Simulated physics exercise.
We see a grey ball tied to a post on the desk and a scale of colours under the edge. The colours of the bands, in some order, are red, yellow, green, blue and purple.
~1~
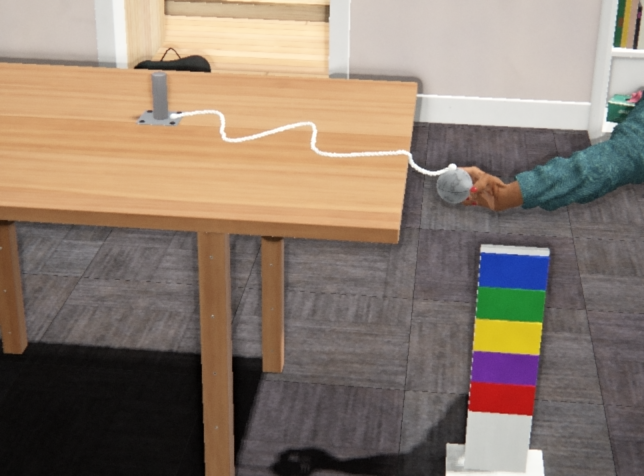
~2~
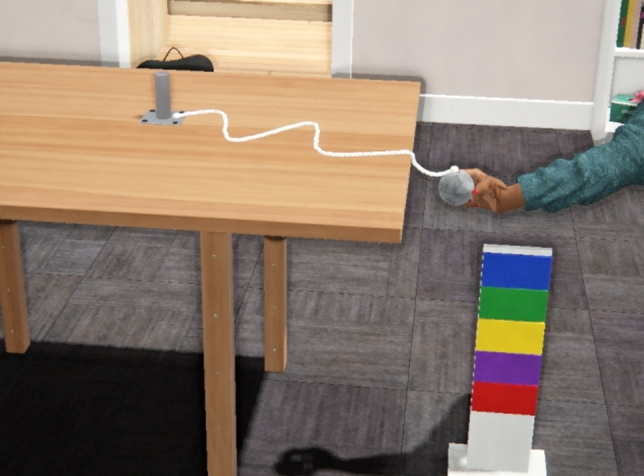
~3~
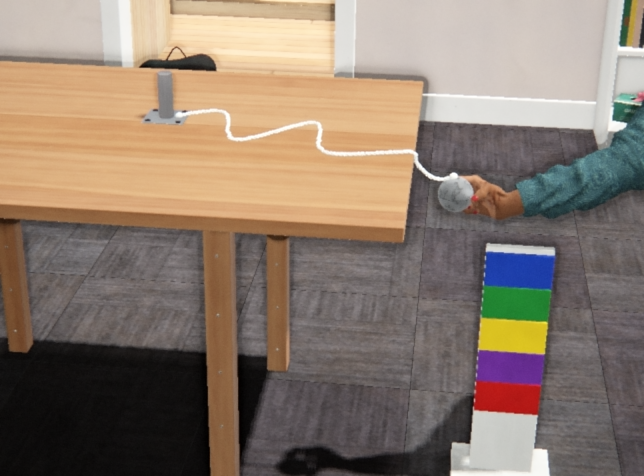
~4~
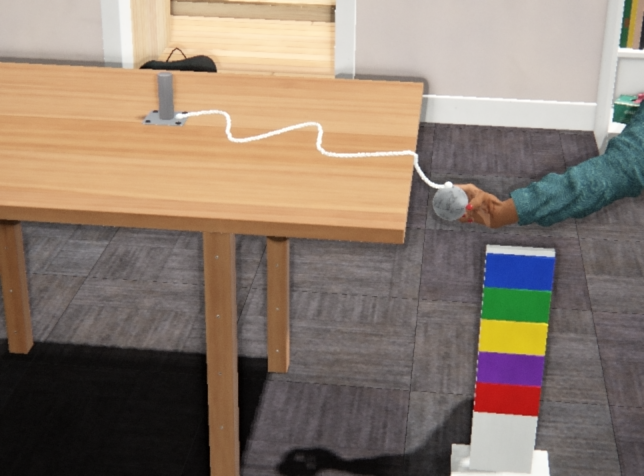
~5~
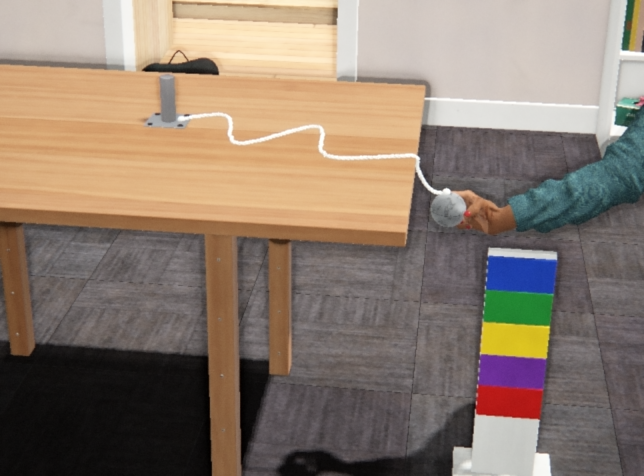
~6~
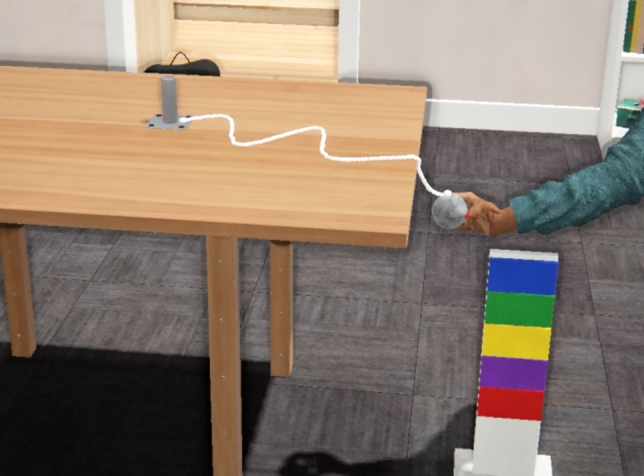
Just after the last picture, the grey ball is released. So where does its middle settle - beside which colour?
Beside purple.
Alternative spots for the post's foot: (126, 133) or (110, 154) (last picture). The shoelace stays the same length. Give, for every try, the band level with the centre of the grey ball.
Going case by case, it's yellow and then yellow.
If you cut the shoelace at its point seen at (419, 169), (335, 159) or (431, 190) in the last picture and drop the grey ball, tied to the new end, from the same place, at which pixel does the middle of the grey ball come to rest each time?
Going through them in turn gives (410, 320), (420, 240) and finally (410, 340).
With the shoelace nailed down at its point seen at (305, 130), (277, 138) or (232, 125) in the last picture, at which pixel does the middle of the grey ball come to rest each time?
Expect roughly (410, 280) for the first, (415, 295) for the second and (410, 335) for the third.
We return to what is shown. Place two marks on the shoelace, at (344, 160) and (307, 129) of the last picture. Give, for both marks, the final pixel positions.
Point one: (413, 233); point two: (387, 149).
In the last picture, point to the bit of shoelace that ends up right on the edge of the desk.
That spot lies near (323, 134).
Soon after, ball near (389, 356); level with purple.
After that, ball near (418, 358); level with purple.
In the end, ball near (406, 358); level with purple. The shoelace holds its middle at purple.
